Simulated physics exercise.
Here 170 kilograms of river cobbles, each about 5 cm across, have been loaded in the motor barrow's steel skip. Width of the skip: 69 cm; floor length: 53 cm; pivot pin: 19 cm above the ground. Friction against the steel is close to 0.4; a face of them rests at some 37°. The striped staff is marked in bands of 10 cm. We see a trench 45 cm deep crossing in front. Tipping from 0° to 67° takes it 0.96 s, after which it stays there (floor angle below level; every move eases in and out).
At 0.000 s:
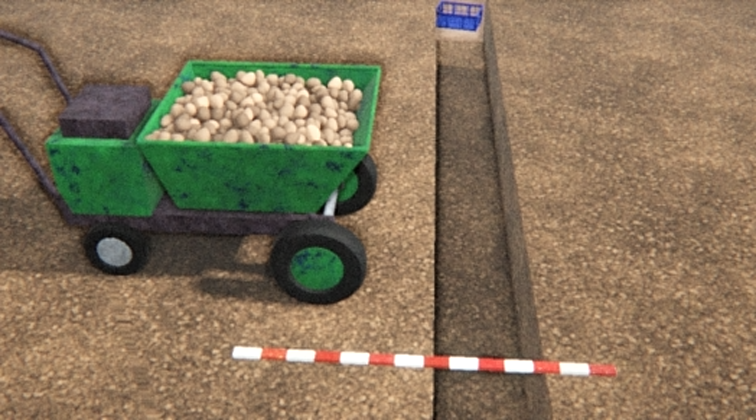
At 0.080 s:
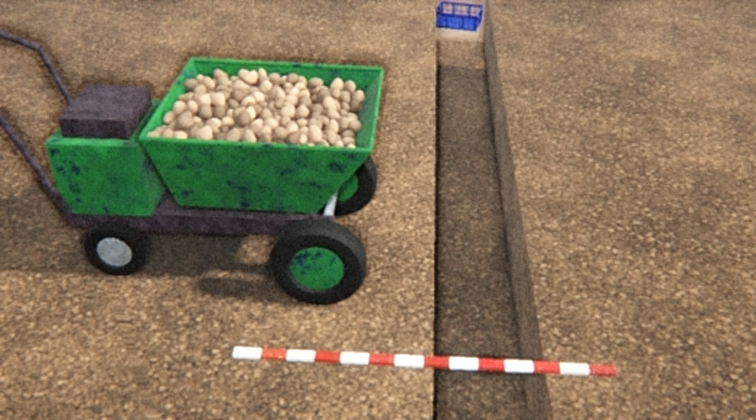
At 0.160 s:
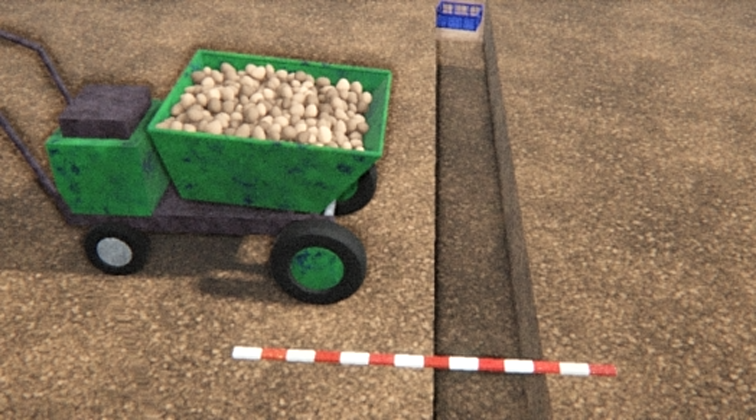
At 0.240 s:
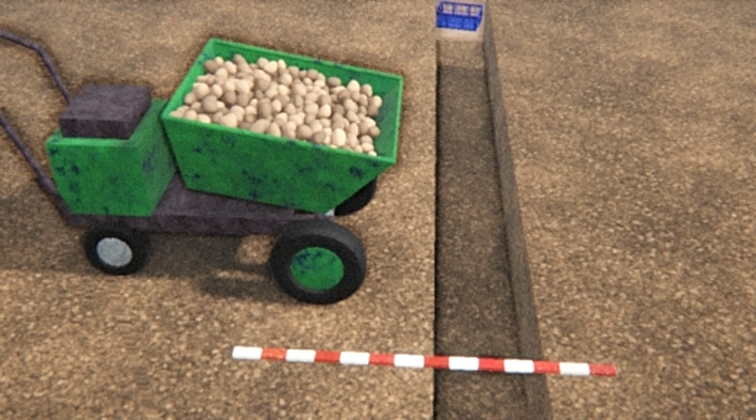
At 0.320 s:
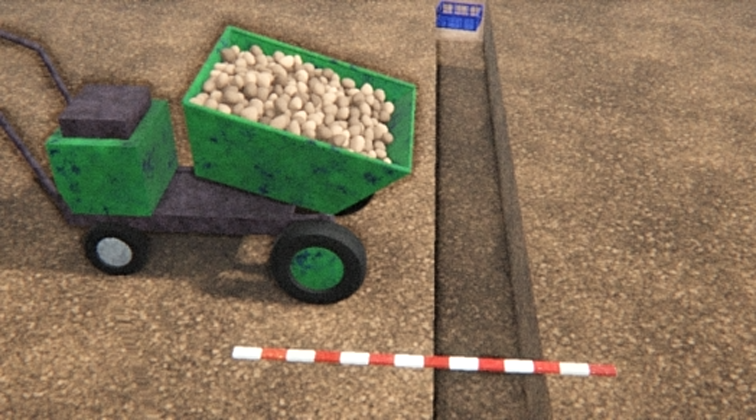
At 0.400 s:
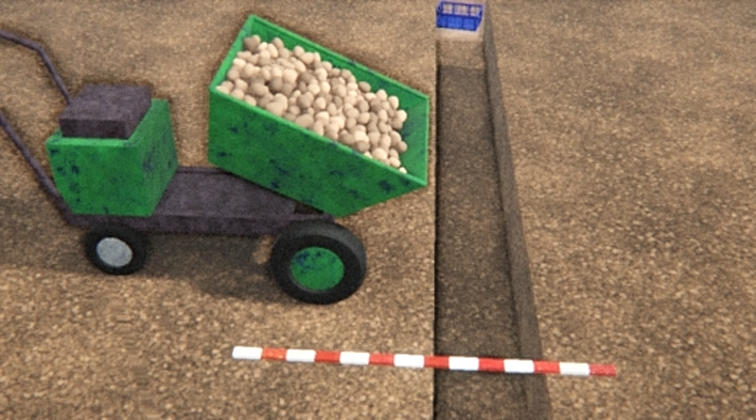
On brown ground beside a trench, a green barrow's stone-filled skip steadily tilts toward the right.
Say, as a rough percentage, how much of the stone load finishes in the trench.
Roughly 71 out of 100.
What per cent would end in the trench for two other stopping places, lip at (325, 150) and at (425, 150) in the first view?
Result: Close to 85 then close to 35 per cent.
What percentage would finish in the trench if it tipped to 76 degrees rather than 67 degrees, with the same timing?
It would be near 85 per cent.
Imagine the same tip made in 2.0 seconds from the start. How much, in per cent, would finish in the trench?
Roughly 80 per cent.
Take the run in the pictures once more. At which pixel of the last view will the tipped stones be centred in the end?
Centre estimate: Around (492, 321).
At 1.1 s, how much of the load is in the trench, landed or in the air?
25 per cent or so by then.
After 0.7 s the floor is at 57°; 100 % in the skip; the foremost stones are at (462, 192).
After 1.1 s the floor is at 67°; 68 % in the skip, 26 % in the trench, 6 % past the trench; the foremost stones are at (574, 266).
After 1.4 s the floor is at 67°; 39 % in the skip, 43 % in the trench, 18 % past the trench; the foremost stones are at (710, 302).
After 3.4 s the floor is at 67°; 11 % in the skip, 71 % in the trench, 18 % past the trench; the foremost stones are past the picture's edge.
